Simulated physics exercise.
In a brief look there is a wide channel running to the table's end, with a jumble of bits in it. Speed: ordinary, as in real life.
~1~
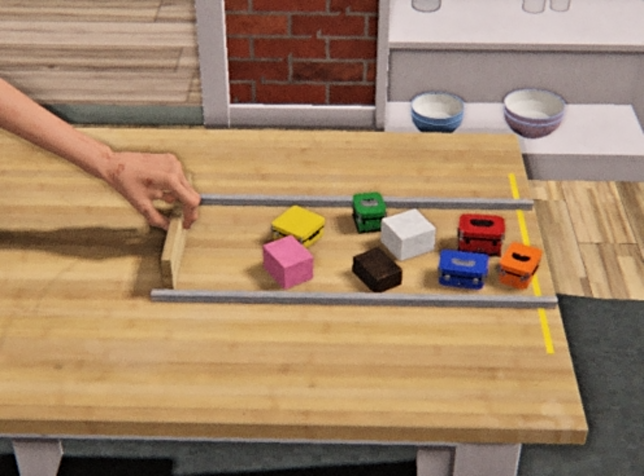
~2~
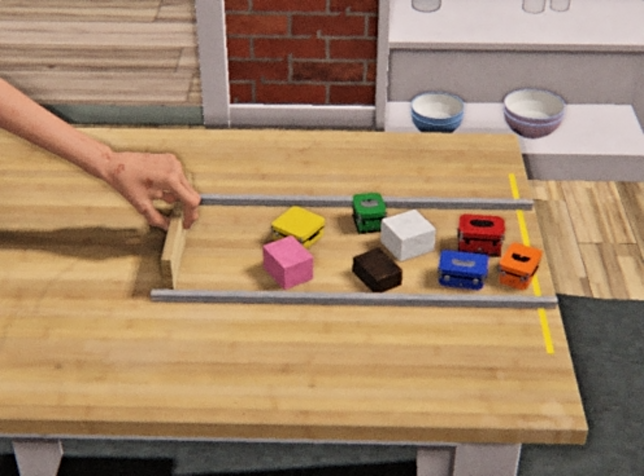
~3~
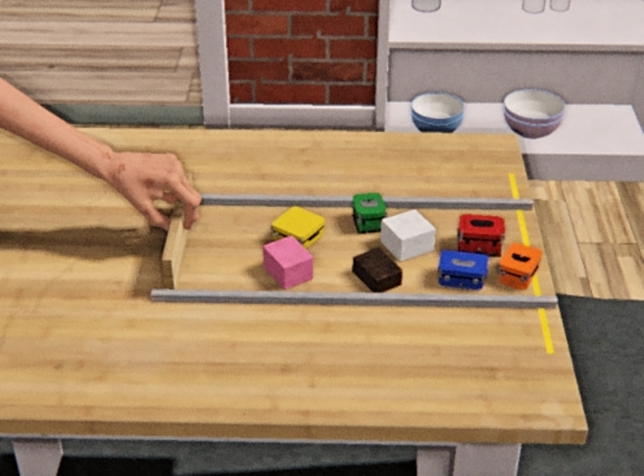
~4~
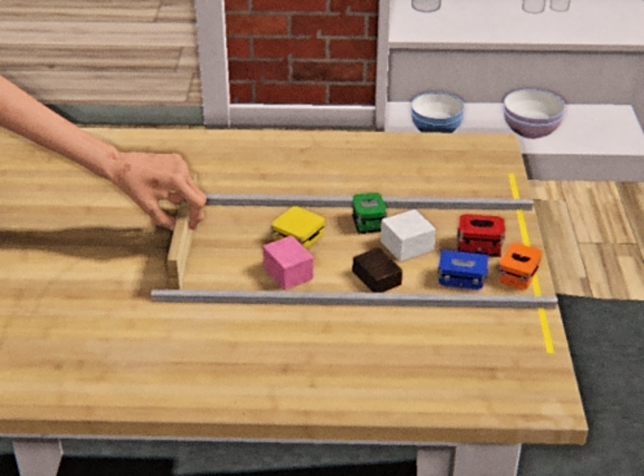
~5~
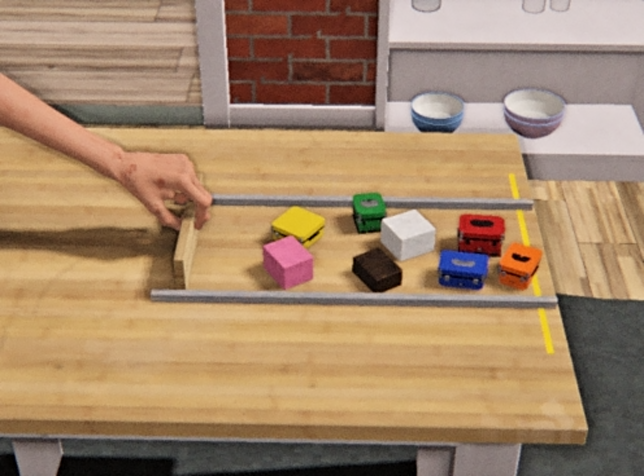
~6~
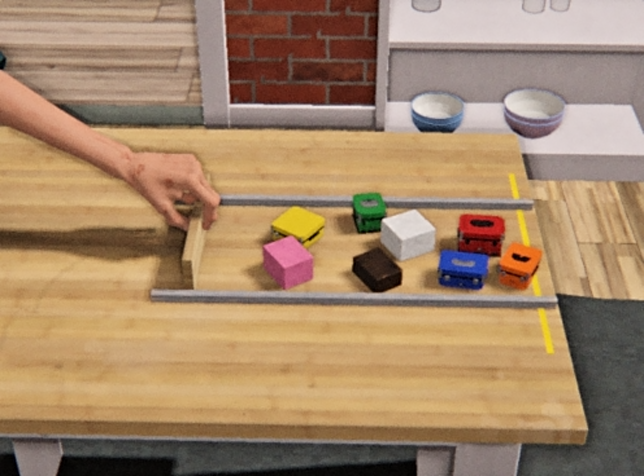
On a wooden table, a hand slides a board slightly right toward several still, colourful blocks and cases.
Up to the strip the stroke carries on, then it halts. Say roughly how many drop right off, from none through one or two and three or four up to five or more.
Turns out five or upwards get shoved off the end.
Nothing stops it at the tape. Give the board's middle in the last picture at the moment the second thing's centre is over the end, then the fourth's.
The first puts it near (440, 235), the next near (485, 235).
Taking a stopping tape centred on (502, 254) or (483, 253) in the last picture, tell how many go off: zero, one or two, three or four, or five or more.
The falls would be more than four; 3 or 4.
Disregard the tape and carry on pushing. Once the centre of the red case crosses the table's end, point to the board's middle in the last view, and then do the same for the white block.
Estimated middle: (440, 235), and (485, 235) for the other.
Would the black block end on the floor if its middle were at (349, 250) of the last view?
Result: It comes off.
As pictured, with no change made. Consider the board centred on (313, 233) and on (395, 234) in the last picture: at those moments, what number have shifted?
The first count is 3, and then it's 8.
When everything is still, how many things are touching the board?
It adds up to 2.
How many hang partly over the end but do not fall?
The overhang total is 2.
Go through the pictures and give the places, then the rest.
In the first picture, orange case (520, 267); red case (481, 235); blue case (463, 271); board (179, 231); tape (529, 254).
In the second picture, red case (481, 235); green case (369, 213).
In the third picture, blue case (463, 272); black block (377, 271).
In the fourth picture, orange case (520, 267); board (184, 231).
In the fifth picture, red case (481, 235); yellow case (299, 230).
In the sixth picture, orange case (520, 267); red case (481, 235); blue case (463, 272); board (198, 231); tape (529, 254).
Soon after, none off yet; orange case at rest near (520, 267); red case at rest near (481, 235); blue case at rest near (463, 272).
At rest, the number that fall off is five or more; fallen, yellow case, black block, white block, blue case, red case and orange case.
